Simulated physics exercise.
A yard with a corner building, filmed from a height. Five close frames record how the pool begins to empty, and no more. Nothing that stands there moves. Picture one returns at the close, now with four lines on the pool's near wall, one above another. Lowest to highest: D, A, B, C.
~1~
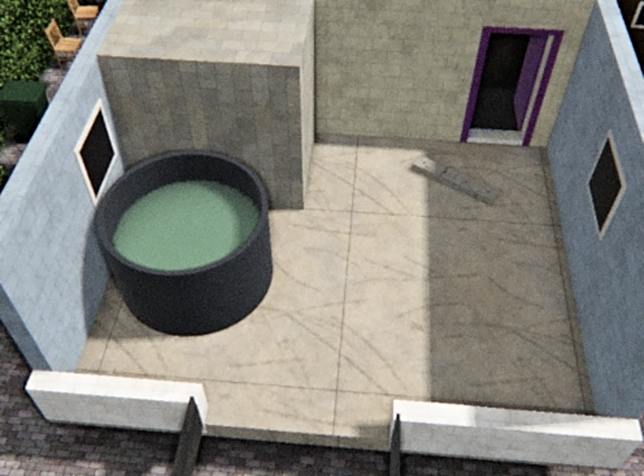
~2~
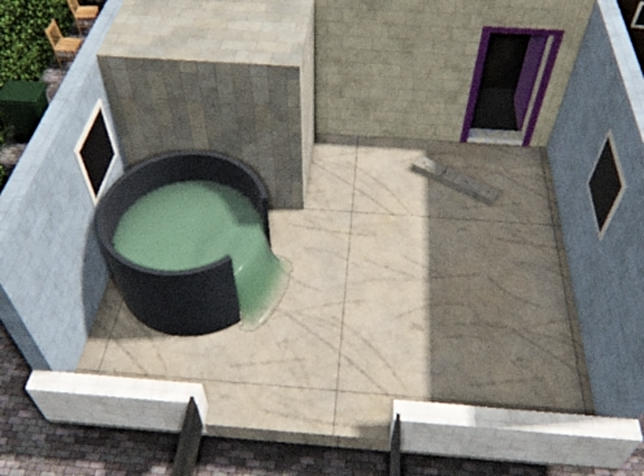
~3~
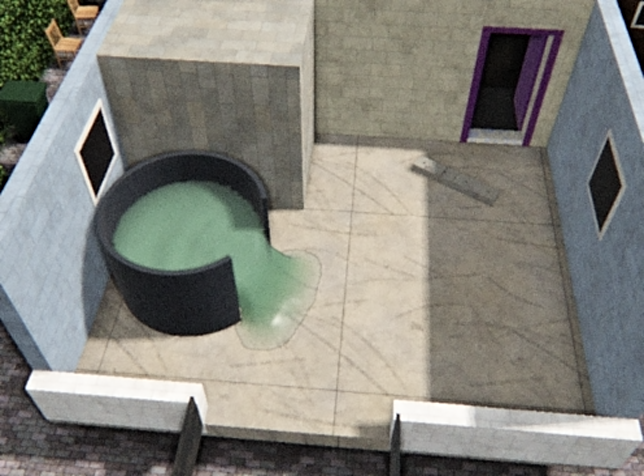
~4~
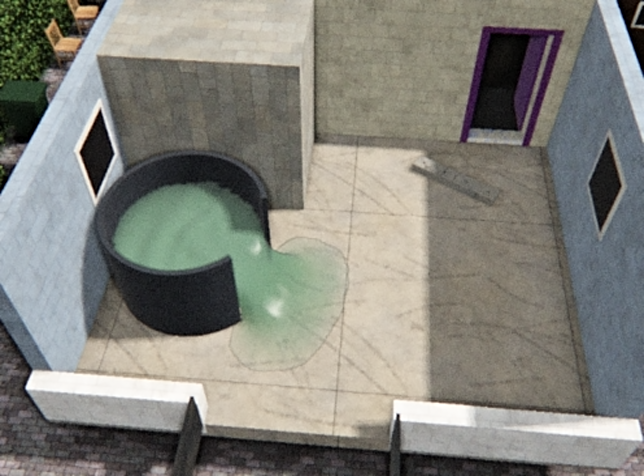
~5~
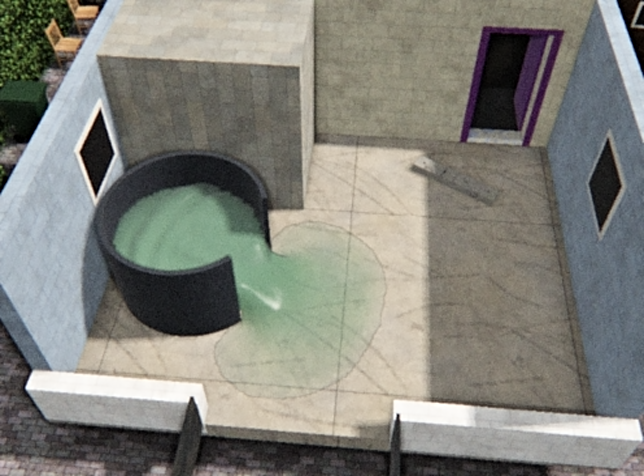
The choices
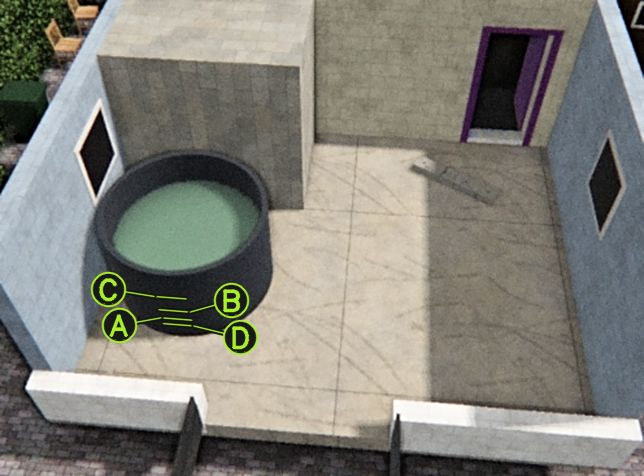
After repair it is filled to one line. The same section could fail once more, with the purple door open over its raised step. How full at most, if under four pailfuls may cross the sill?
Choose B.
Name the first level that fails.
That is level C.
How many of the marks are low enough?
Three of the four.
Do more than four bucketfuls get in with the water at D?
No.
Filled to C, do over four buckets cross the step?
Yes.
On the marked copy, A at (176, 319); B at (174, 310); C at (170, 297); D at (178, 324); from the bottom up D, A, B, C.
With A, nothing gets over.
With B, a bucket or two gets in.
With C, about 12 bucketfuls get in.
With D, nothing gets over.
